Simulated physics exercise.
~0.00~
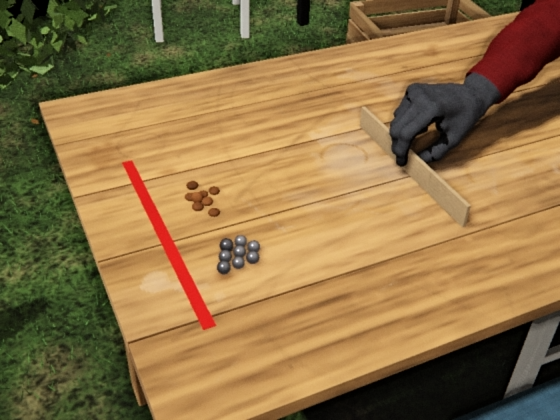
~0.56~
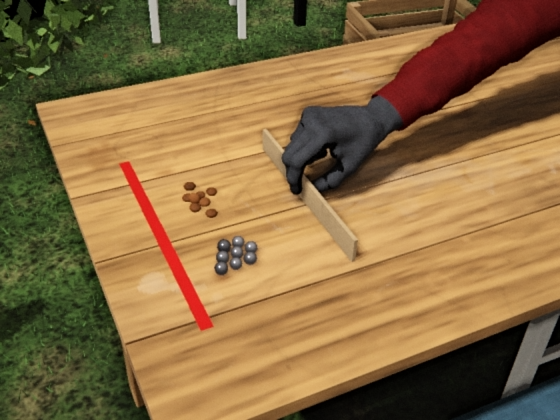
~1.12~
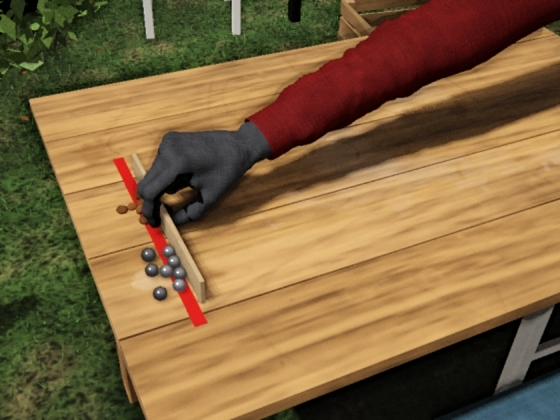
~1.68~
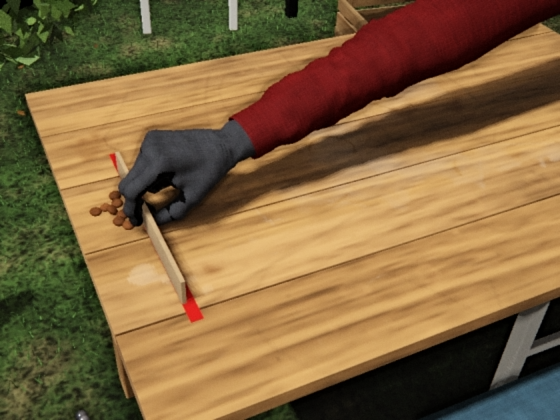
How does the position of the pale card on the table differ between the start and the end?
At the start the card stands toward the right side of the table, well away from the two heaps. By the end it is far over to the left, resting at the red tape.
